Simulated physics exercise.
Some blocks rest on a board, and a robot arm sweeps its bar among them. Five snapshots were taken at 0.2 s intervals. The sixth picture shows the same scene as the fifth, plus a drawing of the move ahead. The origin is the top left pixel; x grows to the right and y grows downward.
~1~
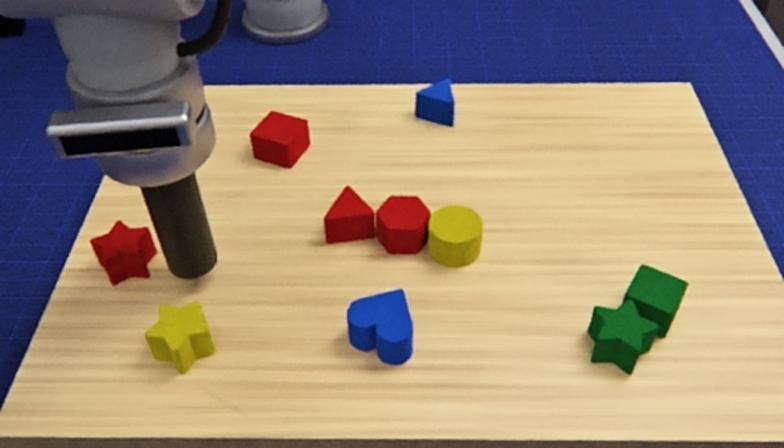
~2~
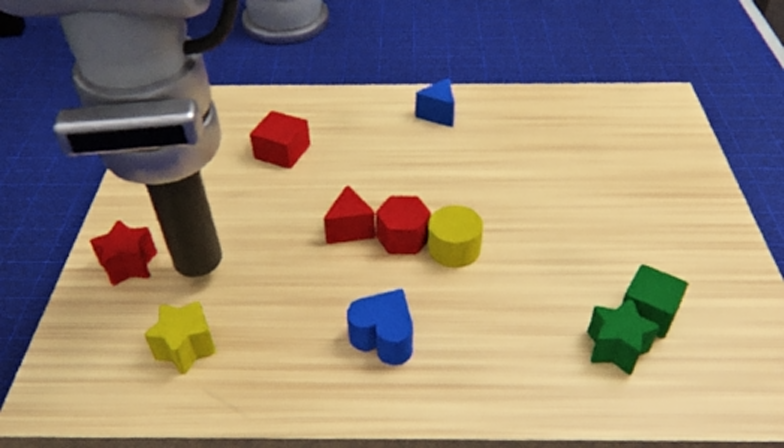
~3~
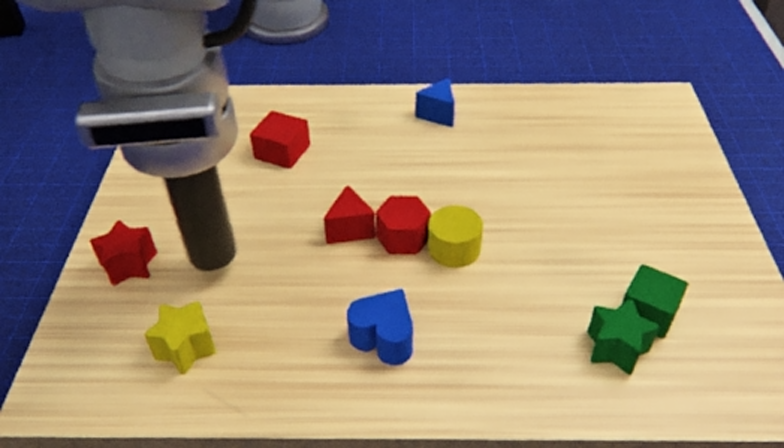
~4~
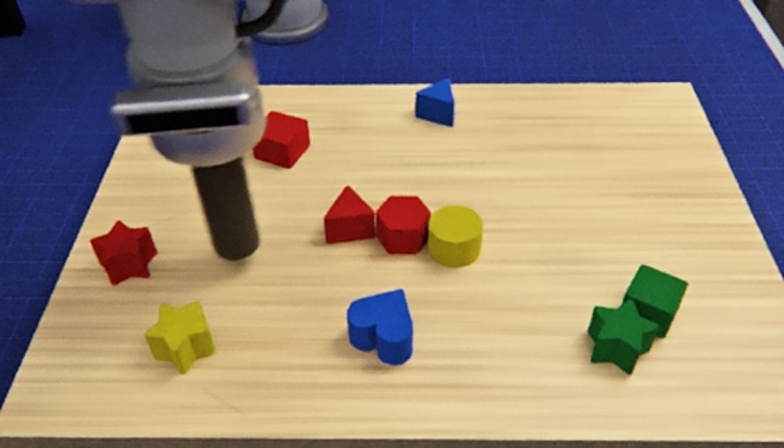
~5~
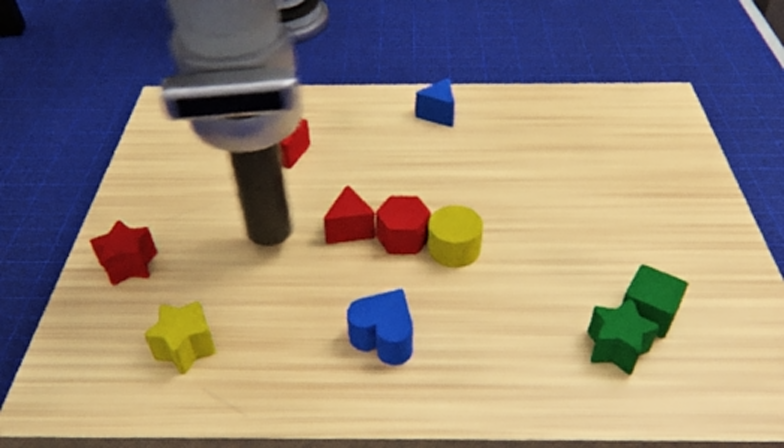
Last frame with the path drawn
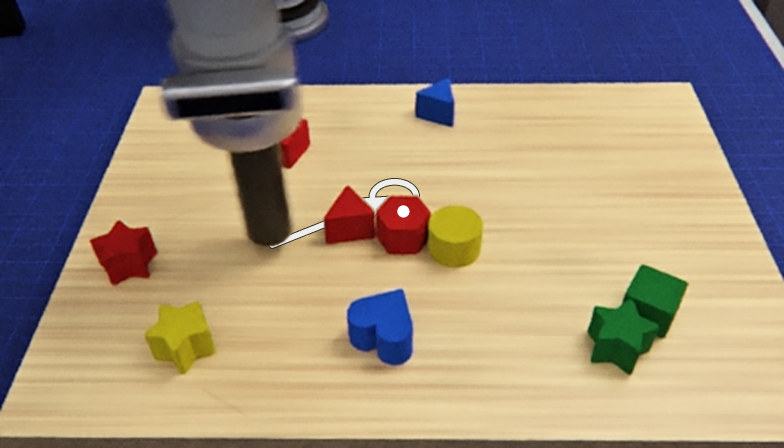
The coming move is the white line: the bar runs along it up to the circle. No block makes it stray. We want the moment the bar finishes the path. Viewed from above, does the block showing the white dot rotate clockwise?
I believe not.
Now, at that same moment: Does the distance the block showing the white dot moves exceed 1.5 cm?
The answer is yes.
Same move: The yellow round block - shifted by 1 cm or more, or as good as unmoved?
The block moves away from its spot.
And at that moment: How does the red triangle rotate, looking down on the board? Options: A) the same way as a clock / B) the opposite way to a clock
Letter A.
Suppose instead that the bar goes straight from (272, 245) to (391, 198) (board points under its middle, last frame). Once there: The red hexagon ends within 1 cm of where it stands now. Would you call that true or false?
The statement is false.
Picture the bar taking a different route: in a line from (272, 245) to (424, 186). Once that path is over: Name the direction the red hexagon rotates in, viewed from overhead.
Looking down, it rotates clockwise.
The drawn path runs straight from (272, 245) to (394, 196); the dot is on the red hexagon.
On the path given first. One third of the way, bar (315, 214); red triangle (355, 203); red hexagon (409, 211).
Two thirds of the way, bar (355, 198); red triangle (399, 199), turned 40° clockwise; red hexagon (439, 209), turned 25° anticlockwise; yellow round block (490, 227).
At the end, bar (394, 183); red triangle (401, 200), turned 40° clockwise; red hexagon (441, 209), turned 25° anticlockwise; yellow round block (491, 228).
